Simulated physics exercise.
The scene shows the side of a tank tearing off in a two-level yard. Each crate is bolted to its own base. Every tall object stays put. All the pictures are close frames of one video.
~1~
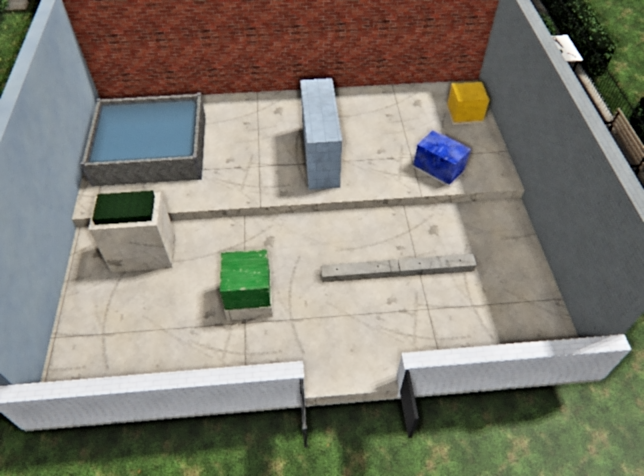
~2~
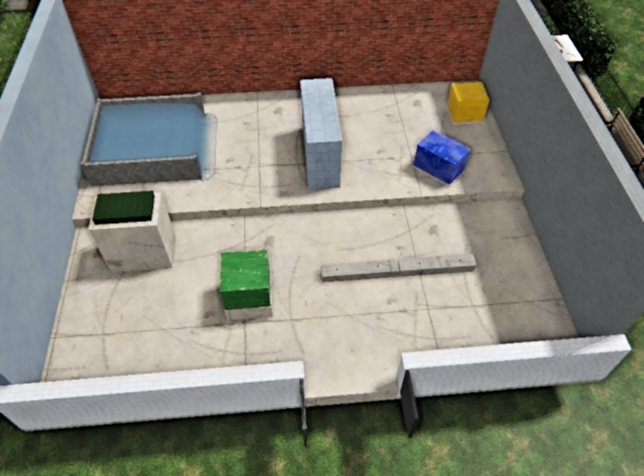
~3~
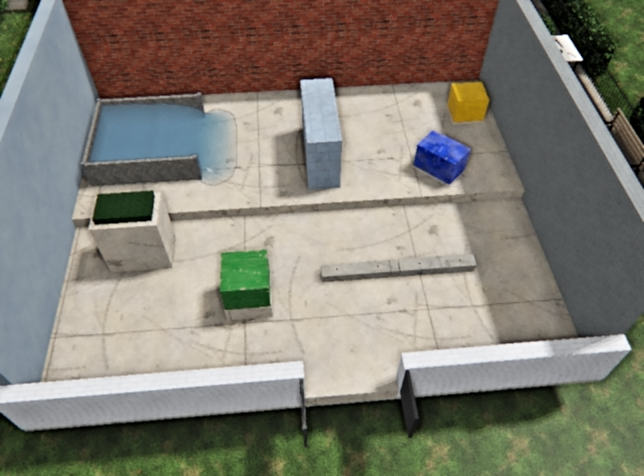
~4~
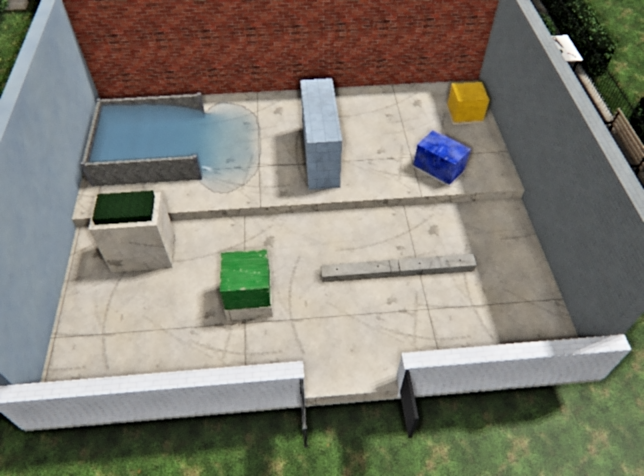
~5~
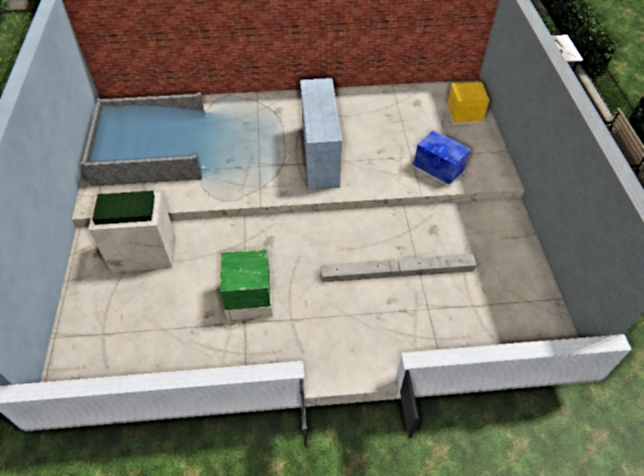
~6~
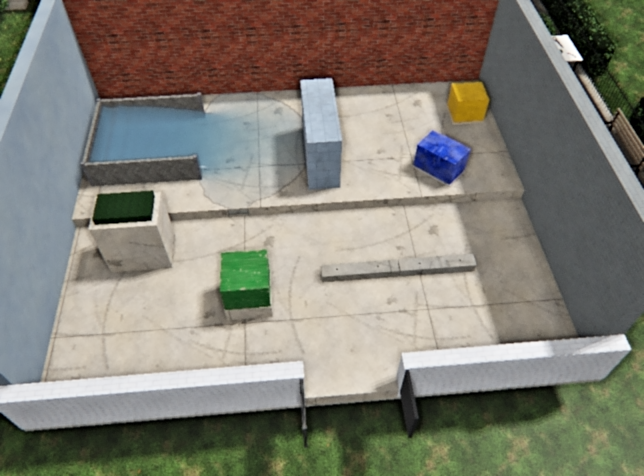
In a walled two-level yard, a tank's right side opens and water spreads rightward across the upper level.
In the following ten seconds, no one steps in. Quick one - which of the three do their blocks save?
Yellow crate wet, blue crate wet, green crate saved.
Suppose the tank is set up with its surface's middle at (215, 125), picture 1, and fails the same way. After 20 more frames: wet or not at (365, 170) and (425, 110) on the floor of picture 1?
Taking them in turn, left unwetted, then drenched.
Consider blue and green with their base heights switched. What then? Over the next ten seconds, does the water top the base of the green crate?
Green crate: Flooded.
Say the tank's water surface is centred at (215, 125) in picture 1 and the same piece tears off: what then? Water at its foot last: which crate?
The blue crate comes last.
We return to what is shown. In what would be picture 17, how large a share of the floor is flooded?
Roughly 25 percent.
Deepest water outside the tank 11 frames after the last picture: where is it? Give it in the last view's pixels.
It should be roughly at (297, 148).
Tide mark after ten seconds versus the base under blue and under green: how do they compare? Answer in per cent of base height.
190 %, then 40 %.
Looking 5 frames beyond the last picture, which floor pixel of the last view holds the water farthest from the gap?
Roughly at (378, 109).
A moment on, water covers 15 % of the floor; the yellow crate not reached, the blue crate not reached, the green crate not reached.
Next, water covers 25 % of the floor; the yellow crate water round its plinth, the blue crate not reached, the green crate not reached.
Then, water covers 40 % of the floor; the yellow crate water round its plinth, the blue crate not reached, the green crate water round its plinth.
Later, water covers 60 % of the floor; the yellow crate water round its plinth, the blue crate water round its plinth, the green crate water round its plinth.
In the end, water covers 85 % of the floor; the yellow crate was topped, the blue crate was topped, the green crate stayed above the water.
